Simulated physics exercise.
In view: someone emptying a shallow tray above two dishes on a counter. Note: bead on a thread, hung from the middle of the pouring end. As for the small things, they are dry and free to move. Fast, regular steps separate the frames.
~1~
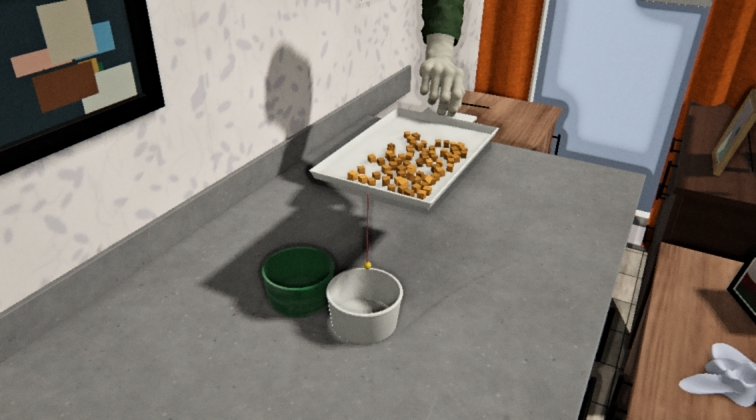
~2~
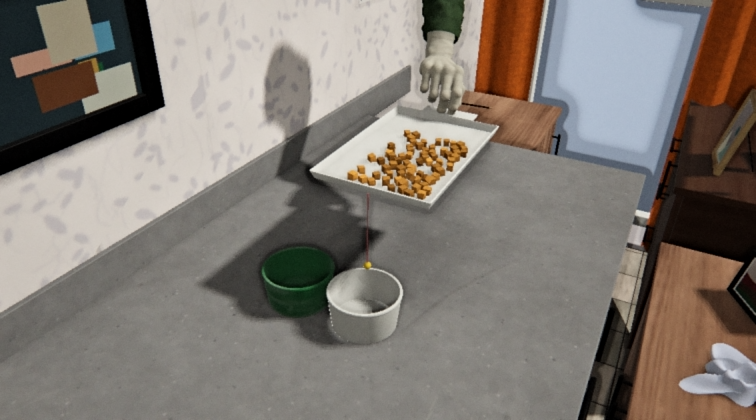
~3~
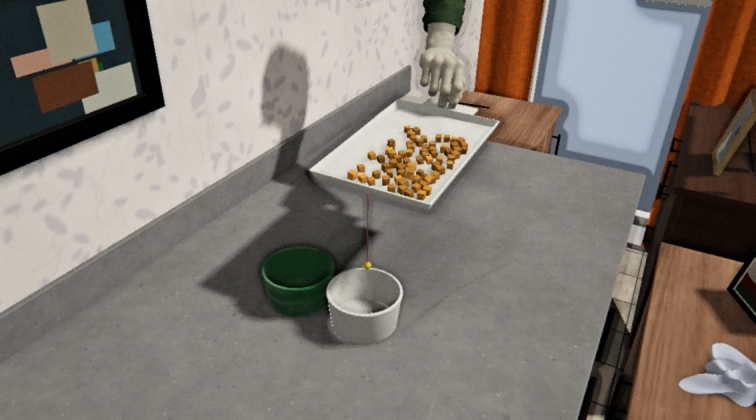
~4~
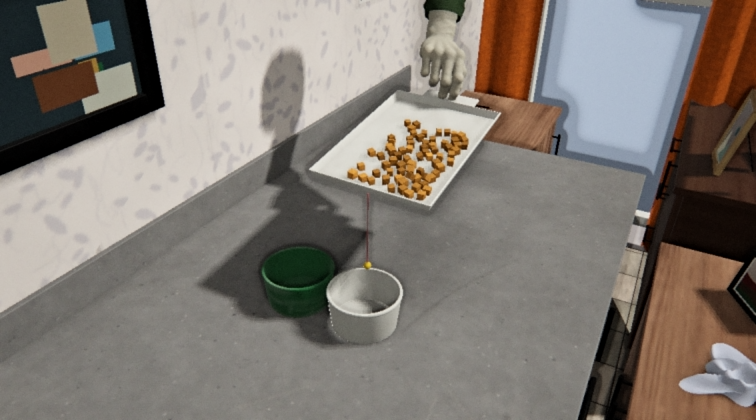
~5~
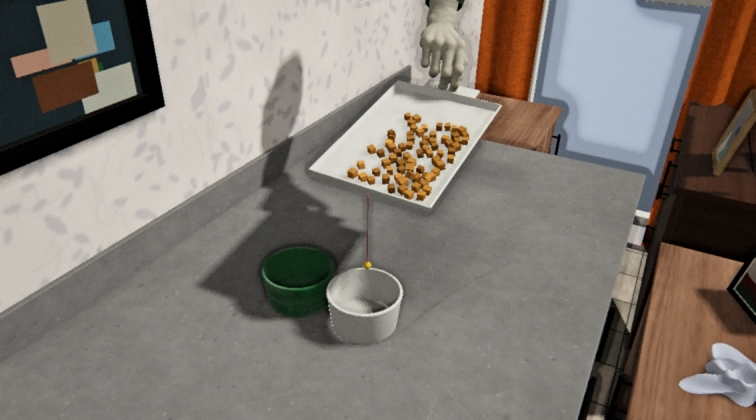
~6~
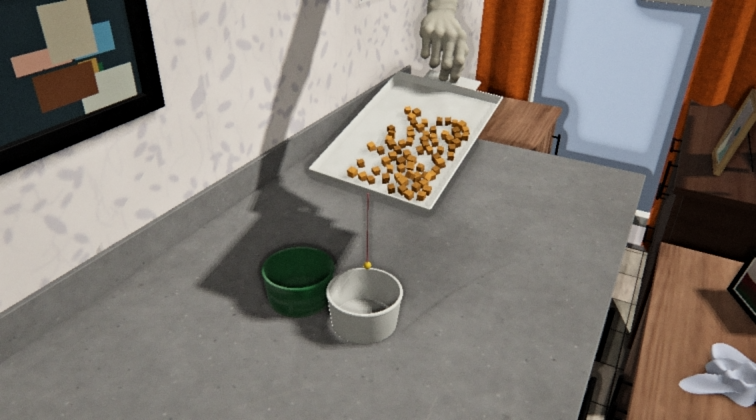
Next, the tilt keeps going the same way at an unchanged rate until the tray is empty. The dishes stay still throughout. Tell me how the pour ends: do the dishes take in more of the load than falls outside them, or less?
Between them the dishes get the lesser amount.
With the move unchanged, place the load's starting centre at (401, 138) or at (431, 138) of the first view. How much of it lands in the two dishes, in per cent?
The first start gives 40 percent and the second 40 percent.
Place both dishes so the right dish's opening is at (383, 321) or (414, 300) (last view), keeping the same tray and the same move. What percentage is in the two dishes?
Roughly 20% first, roughly 90% second.
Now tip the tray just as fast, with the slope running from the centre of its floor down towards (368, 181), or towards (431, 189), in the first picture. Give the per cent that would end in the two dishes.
In order, 80 in a hundred and 10 in a hundred.
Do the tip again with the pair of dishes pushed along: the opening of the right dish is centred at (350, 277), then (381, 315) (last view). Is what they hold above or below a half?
Shy of half, then shy of half.
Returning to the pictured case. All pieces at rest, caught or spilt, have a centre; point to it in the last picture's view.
Close to (398, 334).
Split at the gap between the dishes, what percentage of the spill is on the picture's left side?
Around 0 percent of the pieces.
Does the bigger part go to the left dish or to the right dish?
That's going to be the right-positioned one.
Just after the last frame, tray tipped steeply; every one on the tray.
A moment on, tray tipped right over; roughly two thirds on the tray; roughly a third in the air.
Further on, tray tipped past a quarter turn; roughly a third in the right dish; roughly two thirds outside both.
When it is over, tray tipped past a quarter turn; roughly a third in the right dish; not one in the left dish; roughly two thirds outside both.
